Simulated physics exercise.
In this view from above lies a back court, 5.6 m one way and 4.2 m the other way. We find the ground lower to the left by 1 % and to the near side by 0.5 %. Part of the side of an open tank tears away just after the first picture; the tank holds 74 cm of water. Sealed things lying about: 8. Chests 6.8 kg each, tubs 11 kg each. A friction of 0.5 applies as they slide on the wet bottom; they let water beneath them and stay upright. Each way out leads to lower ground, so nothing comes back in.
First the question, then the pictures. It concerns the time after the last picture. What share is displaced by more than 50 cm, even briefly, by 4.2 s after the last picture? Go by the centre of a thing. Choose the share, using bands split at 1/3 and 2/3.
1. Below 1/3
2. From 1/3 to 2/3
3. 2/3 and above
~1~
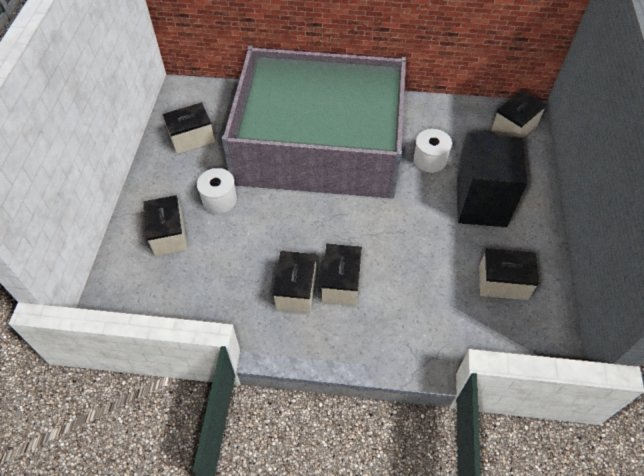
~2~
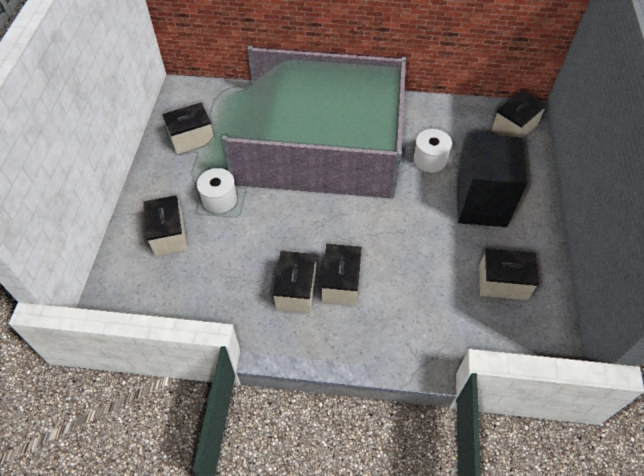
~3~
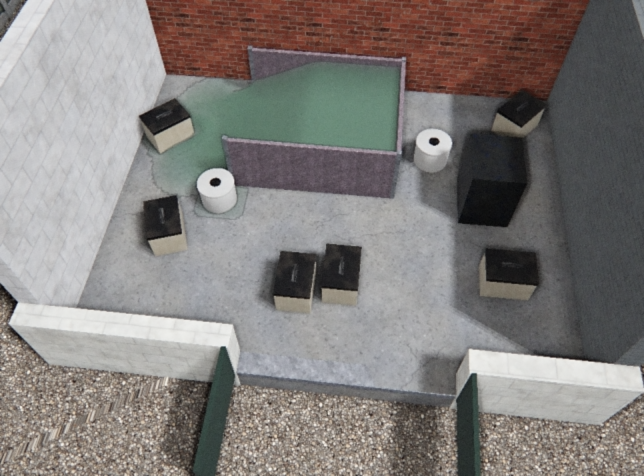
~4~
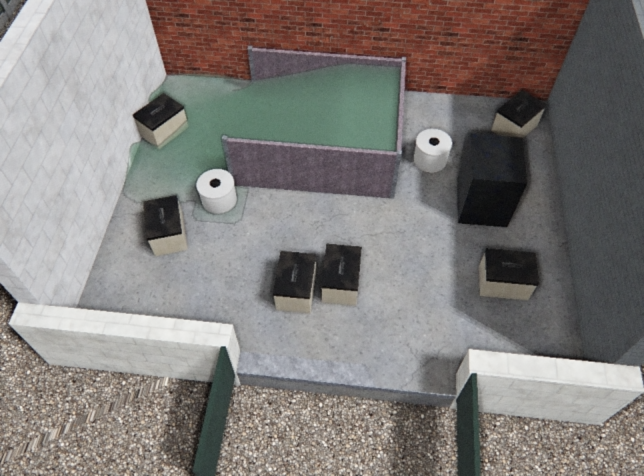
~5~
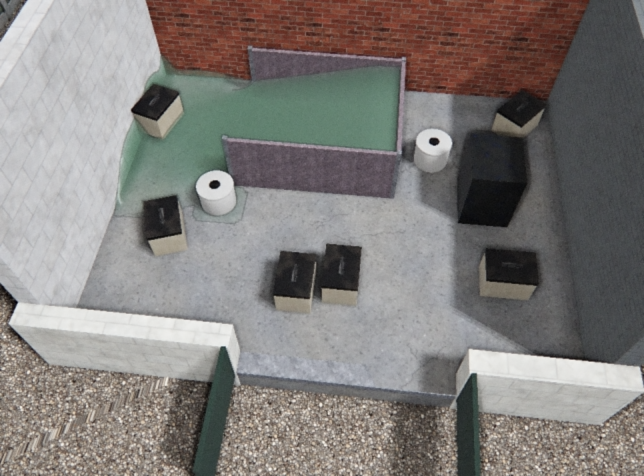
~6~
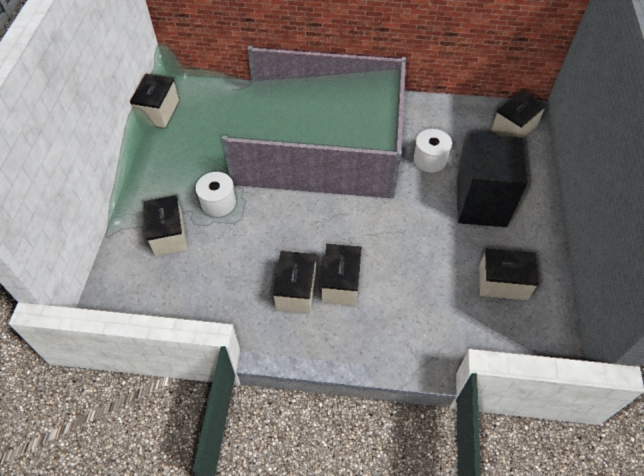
2/3 and above.
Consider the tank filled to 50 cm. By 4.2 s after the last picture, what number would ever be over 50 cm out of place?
In that case the number is 5.
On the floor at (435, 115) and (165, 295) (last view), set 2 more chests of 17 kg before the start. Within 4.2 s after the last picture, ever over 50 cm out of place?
Outcome: Stays within first, breaks the threshold second.
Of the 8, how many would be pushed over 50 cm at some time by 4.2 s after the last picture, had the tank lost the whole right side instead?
Result: 5.
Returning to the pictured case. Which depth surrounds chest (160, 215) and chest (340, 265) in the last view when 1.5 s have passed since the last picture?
Depths: Near 3 cm, then near 0 cm.
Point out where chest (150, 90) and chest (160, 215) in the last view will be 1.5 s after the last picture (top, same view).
Near (183, 43) and (224, 237).
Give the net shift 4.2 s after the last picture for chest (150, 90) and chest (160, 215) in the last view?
Net shifts, in order: 100 cm and 200 cm.
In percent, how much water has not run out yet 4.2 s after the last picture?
Somewhere near 94 percent, give or take.
Then, 0.4 s after the last picture 1 of 8 are over 50 cm from their spots; 1 afloat.
Then, 1.5 s after the last picture 2 of 8 are over 50 cm from their spots; 1 afloat.
Then, 2.8 s after the last picture 6 of 8 are over 50 cm from their spots; 1 afloat.
Then, 4.2 s after the last picture 7 of 8 are over 50 cm from their spots, and 7 have been at some point; 6 afloat.
